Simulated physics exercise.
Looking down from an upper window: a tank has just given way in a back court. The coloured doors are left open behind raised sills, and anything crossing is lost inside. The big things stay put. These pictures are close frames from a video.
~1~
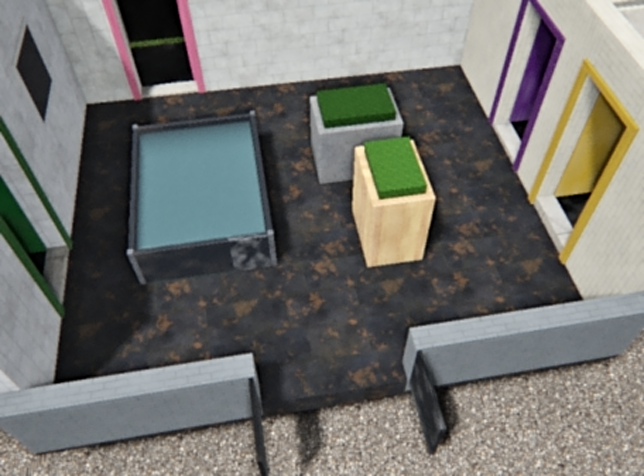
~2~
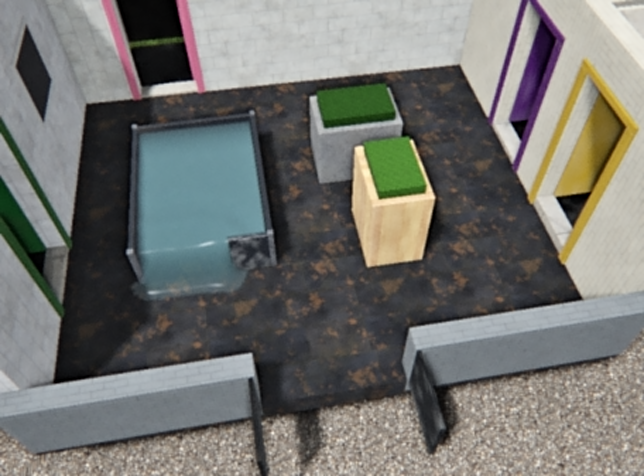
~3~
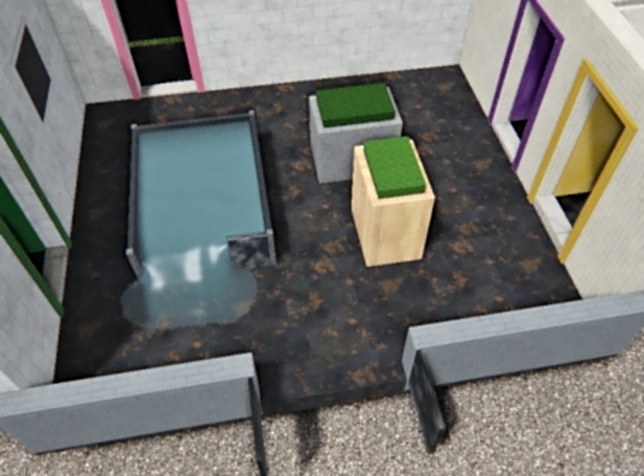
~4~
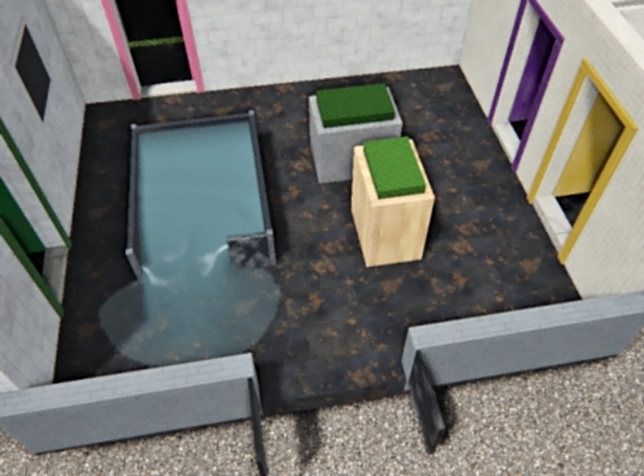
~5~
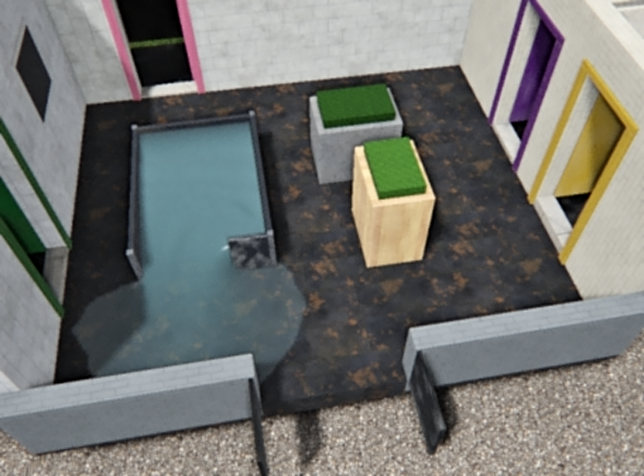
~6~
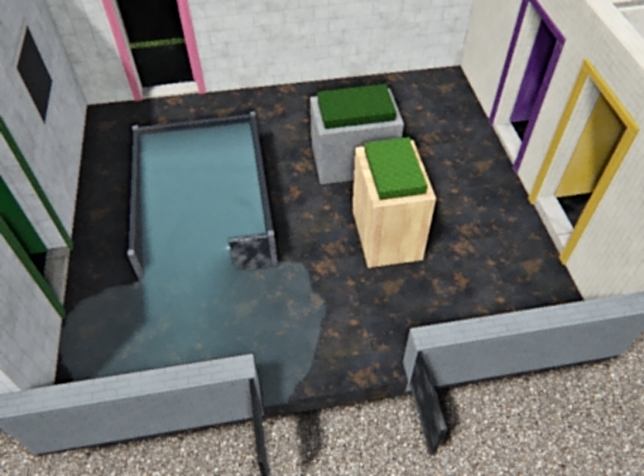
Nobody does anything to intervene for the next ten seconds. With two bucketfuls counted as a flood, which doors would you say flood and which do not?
One by one: The purple door will be at or under the cap; the pink door will be over the cap; the yellow door will be at or under the cap; the green door will be at or under the cap.
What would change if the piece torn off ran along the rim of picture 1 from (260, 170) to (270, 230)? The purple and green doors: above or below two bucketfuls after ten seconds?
Going door by door: The purple one gets too much, and the green one stays safe.
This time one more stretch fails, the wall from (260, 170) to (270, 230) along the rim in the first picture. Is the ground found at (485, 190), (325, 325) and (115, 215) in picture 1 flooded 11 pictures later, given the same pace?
In that order: Under water, wet, not flooded.
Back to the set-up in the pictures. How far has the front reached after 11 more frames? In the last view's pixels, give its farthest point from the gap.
I'd say around (464, 351).
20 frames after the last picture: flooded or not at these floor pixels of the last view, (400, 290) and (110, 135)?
Taken in order, drenched then drenched.
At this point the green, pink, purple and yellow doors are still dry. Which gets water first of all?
I'd go with the one in green.
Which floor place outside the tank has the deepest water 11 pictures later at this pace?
About (139, 403).
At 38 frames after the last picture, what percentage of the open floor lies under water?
About 70 %.
A moment on, water covers 15 % of the floor; the purple door not reached, the pink door not reached, the yellow door not reached, the green door not reached.
Next, water covers 20 % of the floor; the purple door not reached, the pink door not reached, the yellow door not reached, the green door wet at the sill, nothing in.
Then, water covers 45 % of the floor; the purple door not reached, the pink door not reached, the yellow door not reached, the green door wet at the sill, nothing in.
Later, water covers 70 % of the floor; the purple door wet at the sill, nothing in, the pink door over two buckets in, the yellow door wet at the sill, nothing in, the green door under two buckets in.
In the end, water covers 95 % of the floor; the purple door wet at the sill, nothing in, the pink door over two buckets in, the yellow door wet at the sill, nothing in, the green door under two buckets in.
